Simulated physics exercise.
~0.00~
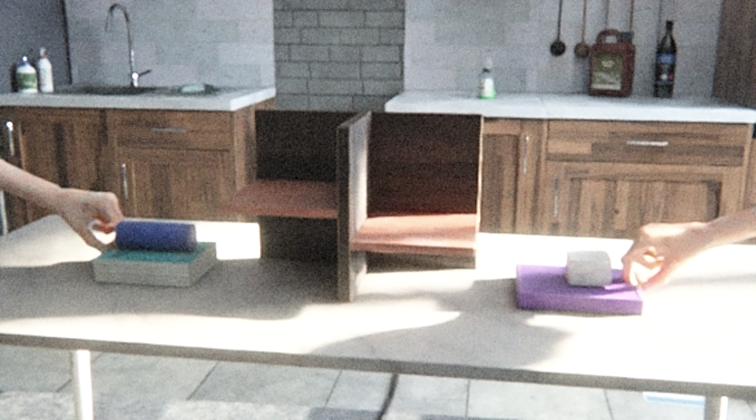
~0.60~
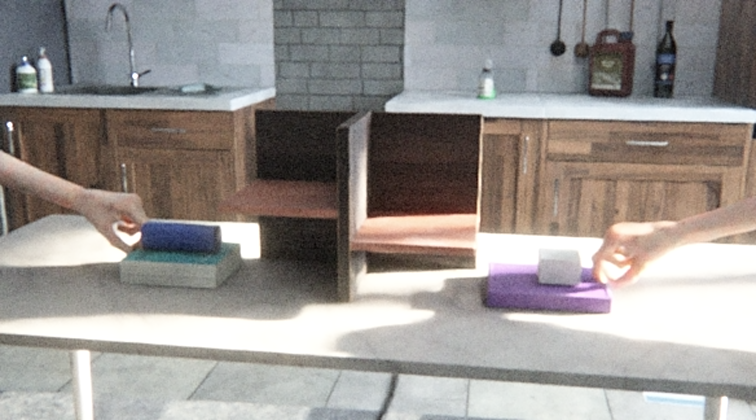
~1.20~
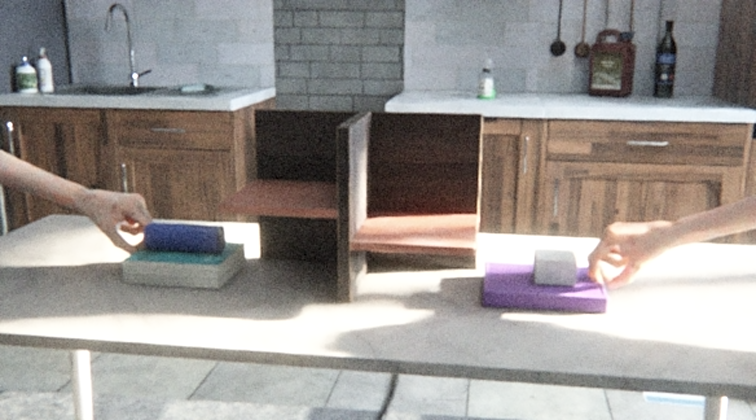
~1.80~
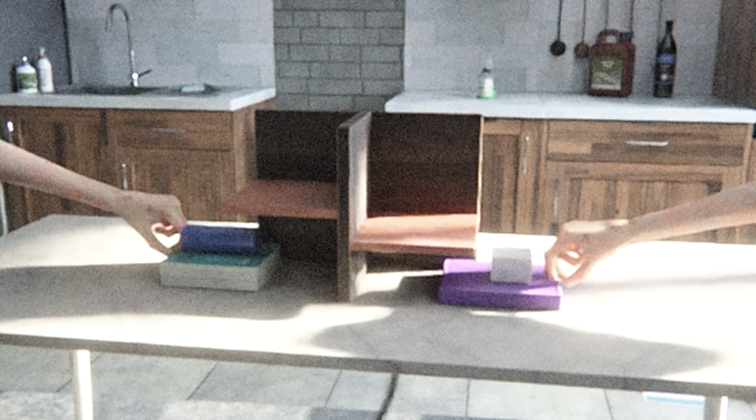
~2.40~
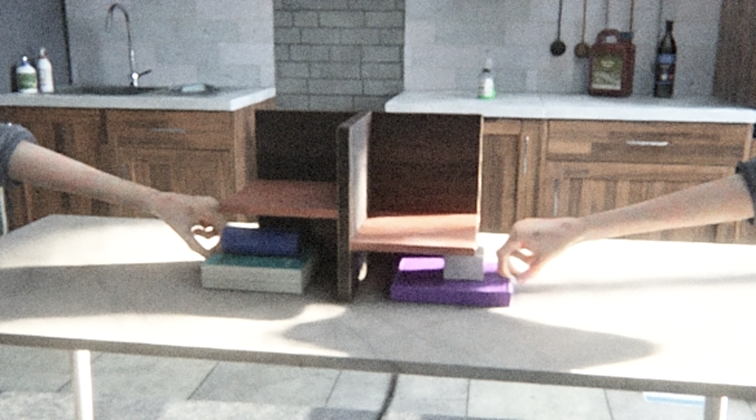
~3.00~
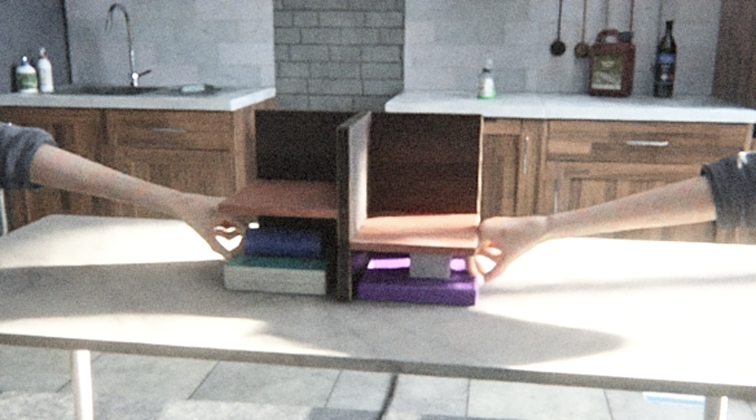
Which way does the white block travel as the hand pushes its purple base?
The white block moves to the left, riding on the purple base until it is under the shelf.
